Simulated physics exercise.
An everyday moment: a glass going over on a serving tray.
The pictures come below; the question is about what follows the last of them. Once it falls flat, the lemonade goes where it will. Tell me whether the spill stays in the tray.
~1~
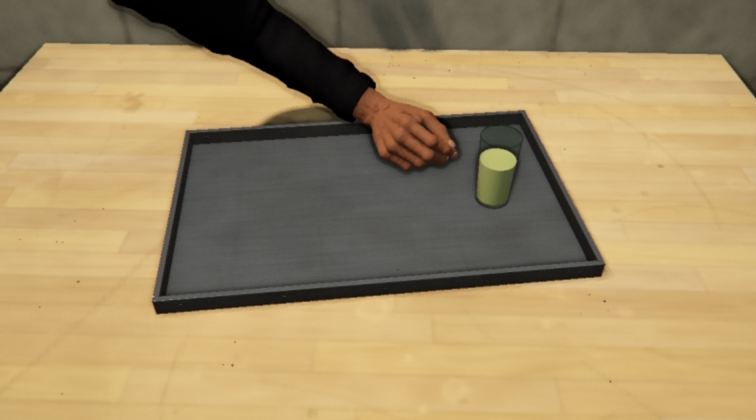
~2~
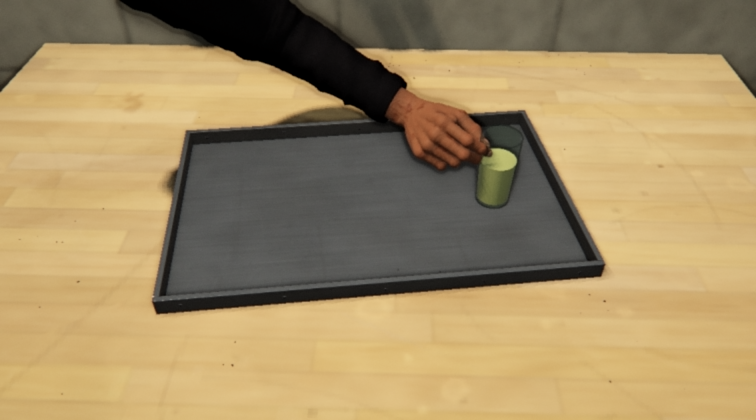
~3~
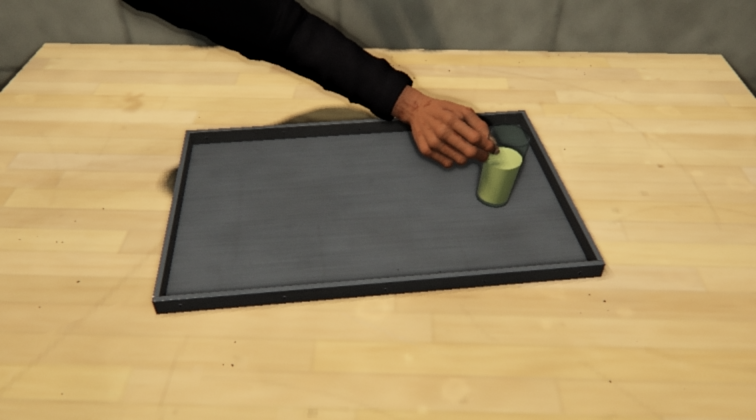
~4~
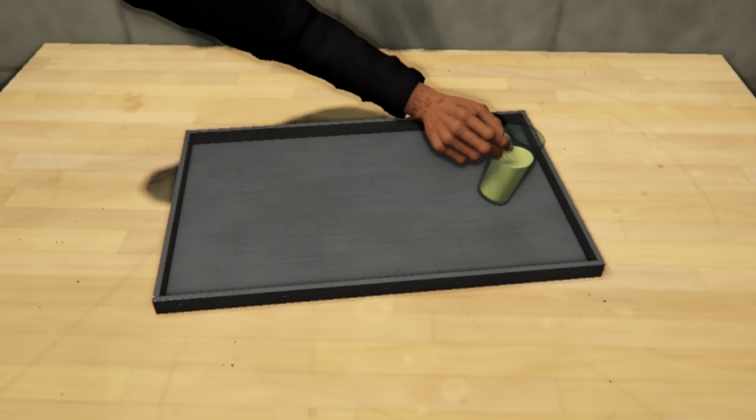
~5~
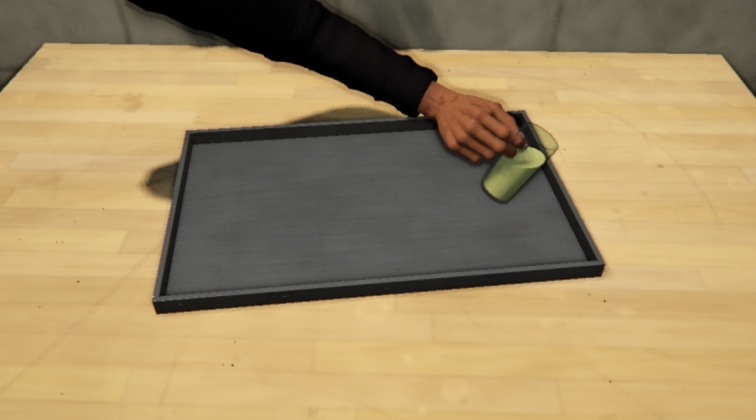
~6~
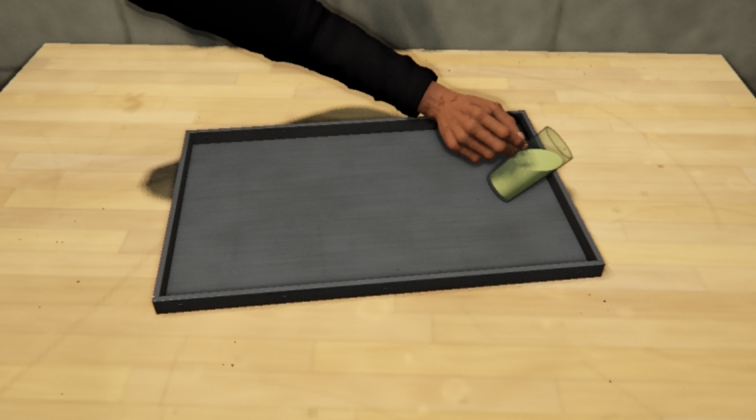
The tray loses it.
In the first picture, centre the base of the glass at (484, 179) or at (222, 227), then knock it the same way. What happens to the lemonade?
At the first place it gets out on to the top, at the second it keeps within the tray.
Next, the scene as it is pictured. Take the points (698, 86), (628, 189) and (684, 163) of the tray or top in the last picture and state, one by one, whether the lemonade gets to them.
Order as given: Left alone, next got to, last got to.
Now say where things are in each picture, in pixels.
It stands upright; glass (497, 166) about two thirds full; tray (365, 278), in the first picture.
Pushed off balance; glass about two thirds full, surface at (498, 160), in the second picture.
Pushed off balance; glass (501, 165) about two thirds full, in the third picture.
Pushed off balance; glass about two thirds full, surface at (513, 157); tray (365, 278), in the fourth picture.
Pushed off balance; glass (519, 163) tipped 30°, in the fifth picture.
It is falling; glass (530, 165) tipped 40°, in the sixth picture.
Shortly, the glass lies across the rim; the puddle covers about as much as a plate; it has landed past the rim.
Then, the puddle covers about as much as a tray; it has landed past the rim.
At the finish, the puddle covers about as much as a tray; it has landed past the rim.
